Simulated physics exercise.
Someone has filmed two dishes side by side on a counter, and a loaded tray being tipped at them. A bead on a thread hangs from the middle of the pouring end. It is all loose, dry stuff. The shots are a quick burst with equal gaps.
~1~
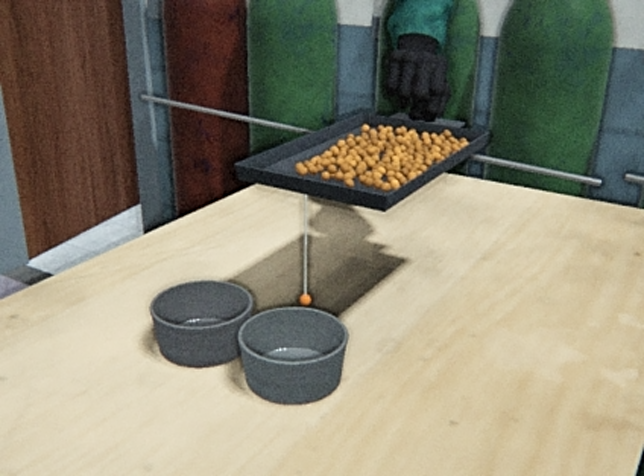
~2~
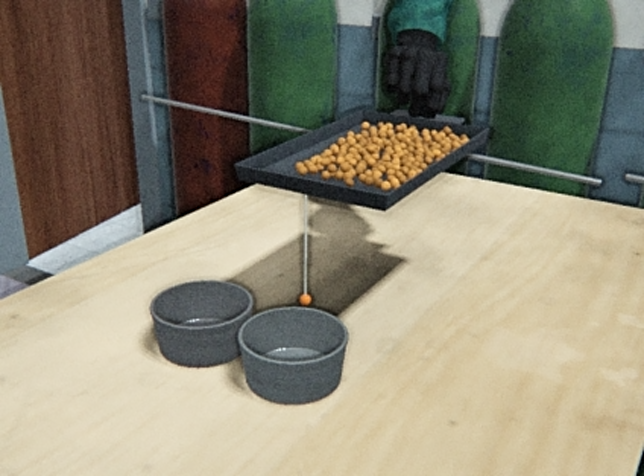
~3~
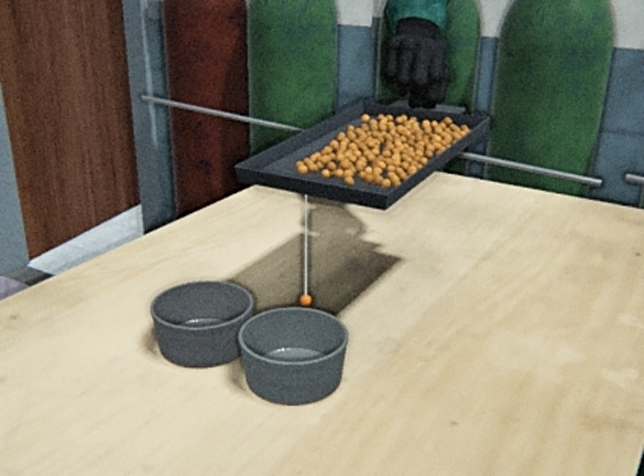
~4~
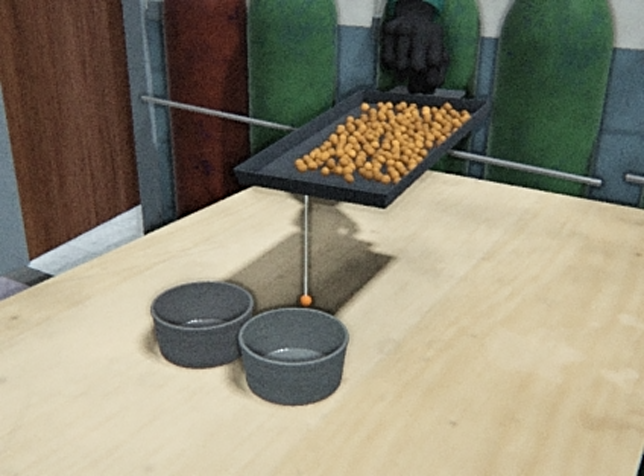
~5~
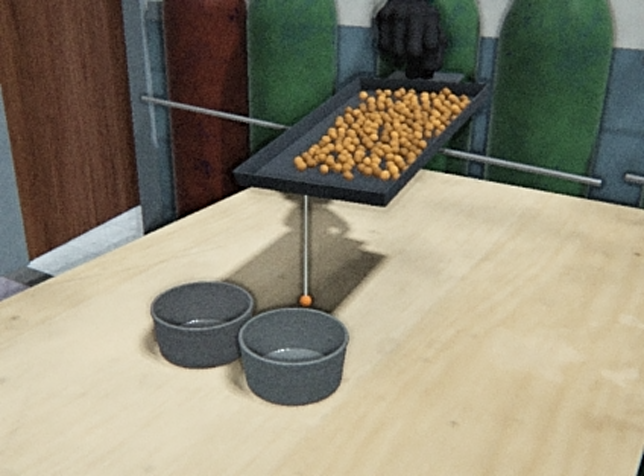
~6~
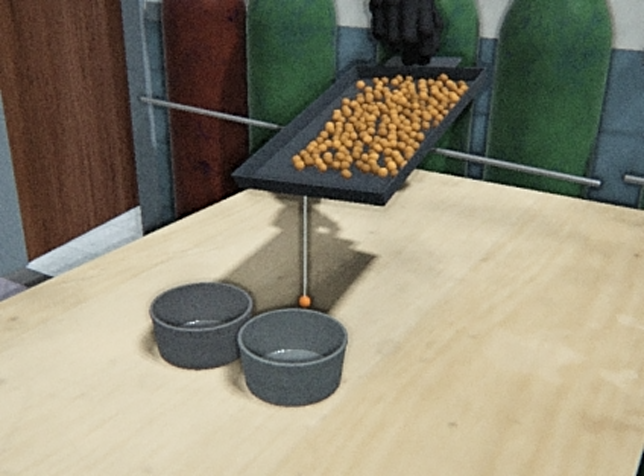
A dark tray of roasted chickpeas, its far end raised by a gloved hand, slowly tilted toward two gray dishes on a wooden counter, its front edge gradually dipping at the left corner.
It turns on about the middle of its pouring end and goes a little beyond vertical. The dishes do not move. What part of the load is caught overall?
Caught overall: More than half.
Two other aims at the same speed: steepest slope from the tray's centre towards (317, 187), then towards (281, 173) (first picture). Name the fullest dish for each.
In turn: The right one; the dish on the left.
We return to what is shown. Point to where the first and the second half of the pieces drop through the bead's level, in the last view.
Around (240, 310) and then (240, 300).
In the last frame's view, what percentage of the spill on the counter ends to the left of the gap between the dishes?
About 60 per cent.
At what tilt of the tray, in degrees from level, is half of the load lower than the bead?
At some 110 degrees.
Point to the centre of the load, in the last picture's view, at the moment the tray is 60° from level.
Near (291, 148).
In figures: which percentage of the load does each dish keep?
Left dish near 50 in a hundred; right dish near 40.
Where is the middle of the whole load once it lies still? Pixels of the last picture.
At about (230, 351).
Soon, tray tipped steeply; nearly all on the tray; a stray few in the air.
A while on, tray tipped right over; most on the tray; a small part in the right dish; a small part in the left dish; a stray few outside both; a stray few in the air.
Towards the end, tray tipped past a quarter turn; about a third in the right dish; about half in the left dish; about a quarter outside both.
Finally, tray tipped past a quarter turn; about a third in the right dish; about half in the left dish; a small part outside both.
